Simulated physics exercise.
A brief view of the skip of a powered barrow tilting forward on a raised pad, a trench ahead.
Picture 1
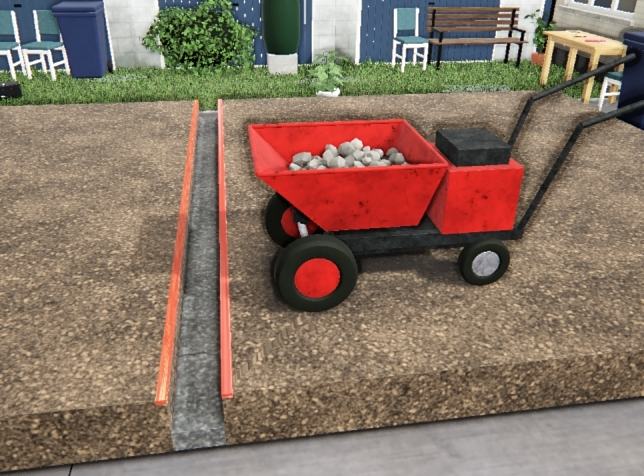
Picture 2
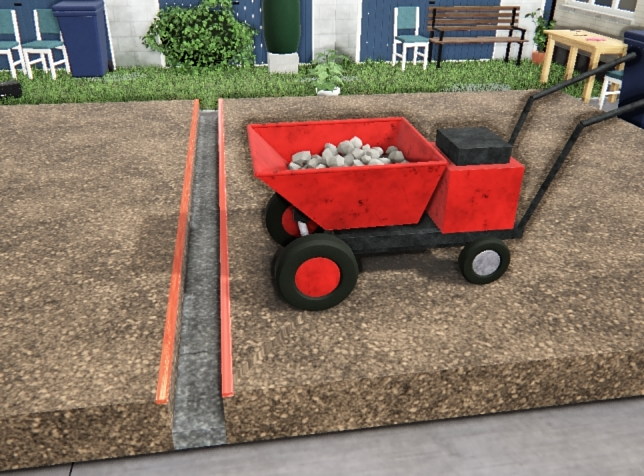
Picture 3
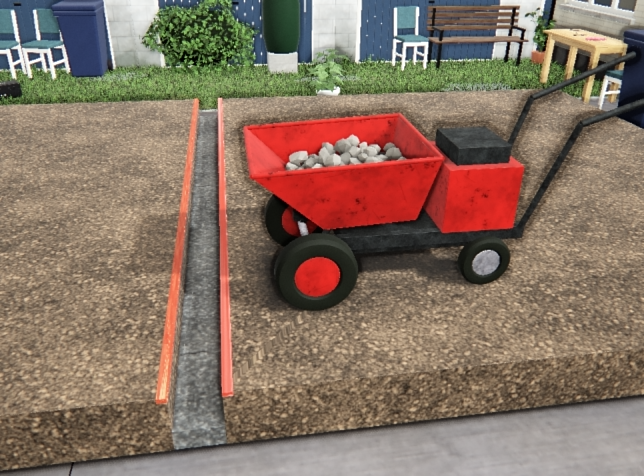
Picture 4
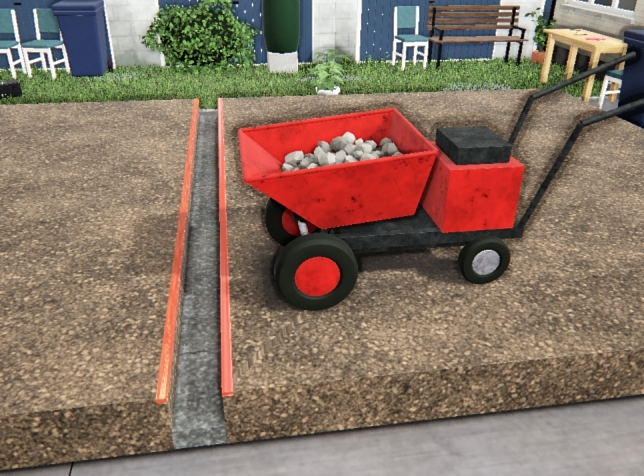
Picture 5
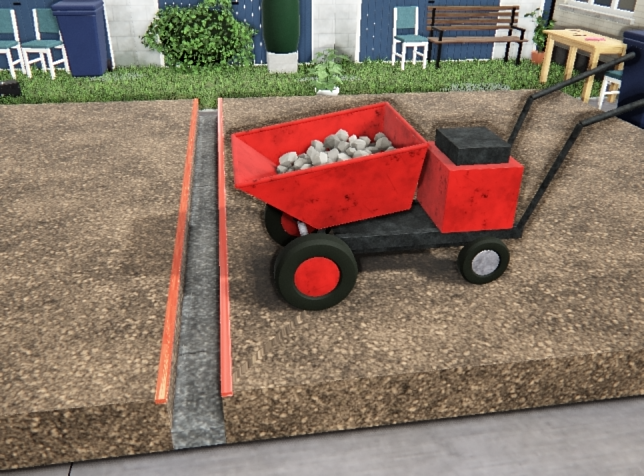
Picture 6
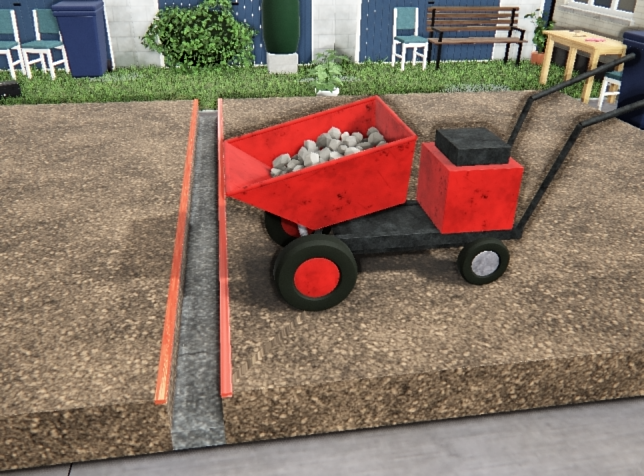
On a raised pad of brown, gritty ground, seen from slightly above and side-on, a strip of grass, chairs, a bench and a bush lie behind. A red powered barrow with black handles and a skip of grey broken stones stands right of a narrow grey trench edged with orange-red strips. The skip starts level, then tilts gradually forward to the left, its lip lowering, while wheels and camera stay still.
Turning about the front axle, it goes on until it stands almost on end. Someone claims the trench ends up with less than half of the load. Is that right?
Right.
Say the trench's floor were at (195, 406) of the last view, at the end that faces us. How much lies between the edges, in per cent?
The share would be roughly 20 per cent.
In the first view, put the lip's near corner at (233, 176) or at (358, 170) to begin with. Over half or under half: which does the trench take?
Initially shy of half, next shy of half.
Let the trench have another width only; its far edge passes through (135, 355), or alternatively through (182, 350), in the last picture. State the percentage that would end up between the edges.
90 % and 0 %, give or take.
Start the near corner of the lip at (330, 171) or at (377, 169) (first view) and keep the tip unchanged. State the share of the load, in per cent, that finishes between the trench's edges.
Well, you'd get roughly 50 per cent from the first place and roughly 10 per cent from the second.
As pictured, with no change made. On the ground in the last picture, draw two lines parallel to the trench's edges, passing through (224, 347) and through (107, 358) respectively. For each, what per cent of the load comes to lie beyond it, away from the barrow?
In order, some 70 % then some 10 %.
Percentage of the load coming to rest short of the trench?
That share comes out near 0 in a hundred.
Soon after the last picture, skip tipped steeply; all in the skip.
A little later, skip tipped steeply; most in the skip; a stray few in or heaped over the trench; a small part beyond it.
Later still, skip tipped right over; about a third in the skip; about a quarter in or heaped over the trench; about half beyond it.
By the end, skip tipped right over; about a third in the skip; about a quarter in or heaped over the trench; about half beyond it.
